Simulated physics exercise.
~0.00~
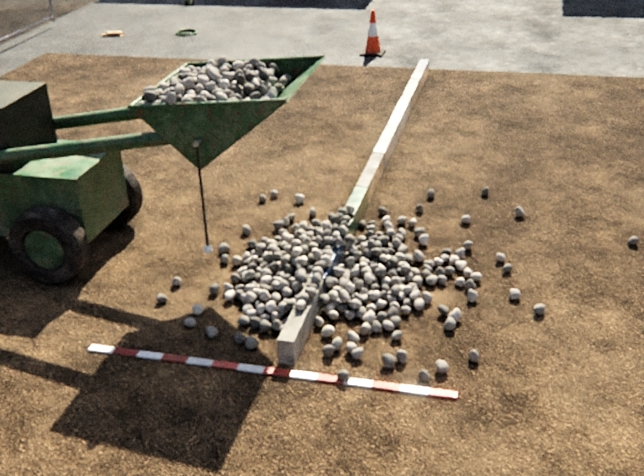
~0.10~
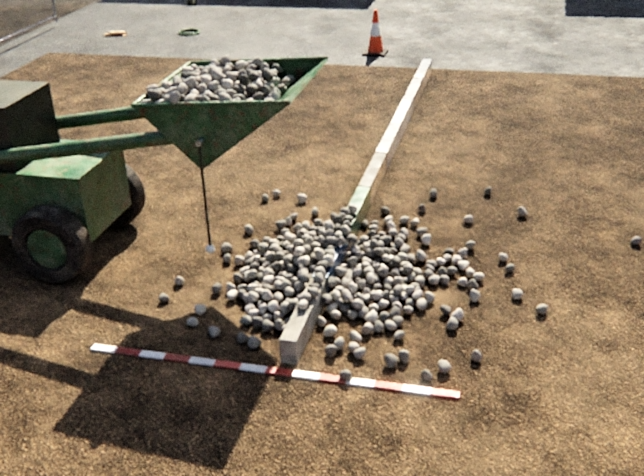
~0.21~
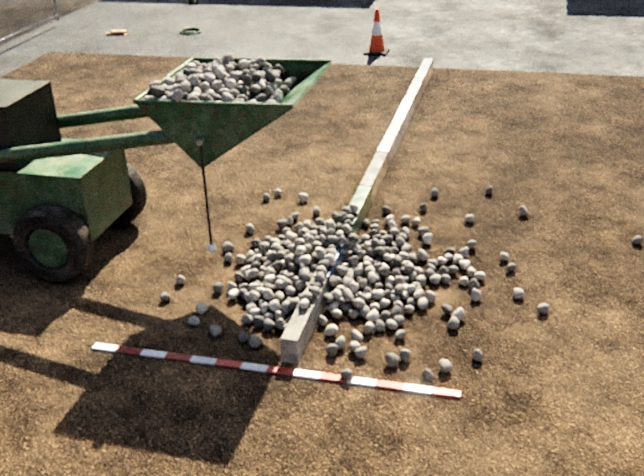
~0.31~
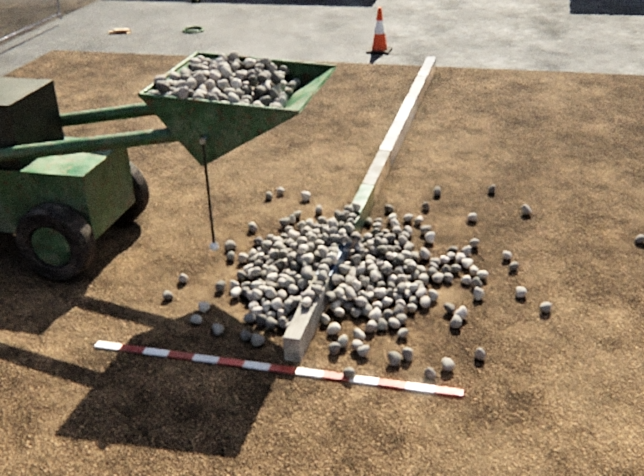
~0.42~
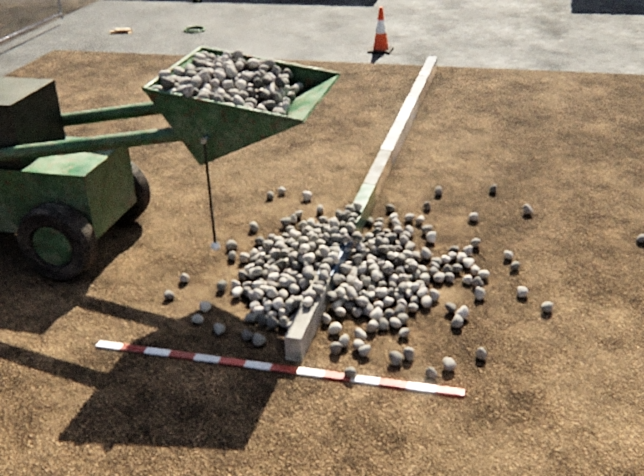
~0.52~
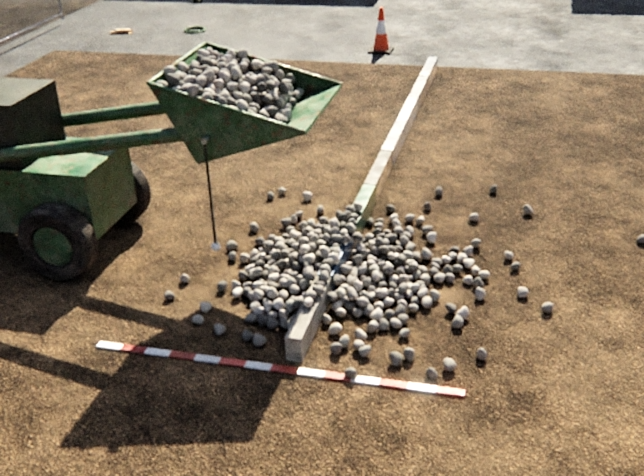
On a patch of brown ground beside paving, a green loader slowly tilted its raised bucket of stones forward, the load staying inside, while the pile of stones across the pale kerb lay still.
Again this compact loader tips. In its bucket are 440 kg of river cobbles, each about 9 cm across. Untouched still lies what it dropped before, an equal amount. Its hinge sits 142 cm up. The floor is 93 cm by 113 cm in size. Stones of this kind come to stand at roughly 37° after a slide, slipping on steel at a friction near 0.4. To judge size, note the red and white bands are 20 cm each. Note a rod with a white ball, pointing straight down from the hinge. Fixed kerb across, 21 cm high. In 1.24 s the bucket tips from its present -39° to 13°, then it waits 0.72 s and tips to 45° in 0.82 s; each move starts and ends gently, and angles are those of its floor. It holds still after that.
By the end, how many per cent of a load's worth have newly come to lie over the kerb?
About 64 per cent have newly come to lie there.
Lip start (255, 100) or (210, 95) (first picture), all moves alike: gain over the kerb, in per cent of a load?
I'd guess close to 30 per cent first and close to 0 per cent second.
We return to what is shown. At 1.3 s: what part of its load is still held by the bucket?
About 100 per cent is held.
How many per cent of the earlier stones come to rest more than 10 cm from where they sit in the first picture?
Close to 10 per cent.
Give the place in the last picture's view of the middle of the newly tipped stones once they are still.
Their middle is at about (357, 258).
After 0.9 s the floor is at 5°; in per cent of one load, 100 in the bucket, 57 on this side of the kerb, 43 over the kerb; the foremost stones are at (530, 274).
After 1.3 s the floor is at 13°; in per cent of one load, 98 in the bucket, 59 on this side of the kerb, 43 over the kerb; the foremost stones are at (530, 274).
After 3.2 s the floor is at 45°; in per cent of one load, 0 in the bucket, 97 on this side of the kerb, 103 over the kerb; the foremost stones are at (533, 264).
After 5.9 s the floor is at 45°; in per cent of one load, 0 in the bucket, 93 on this side of the kerb, 107 over the kerb; the foremost stones are at (533, 264). Net gain over the kerb, 64.
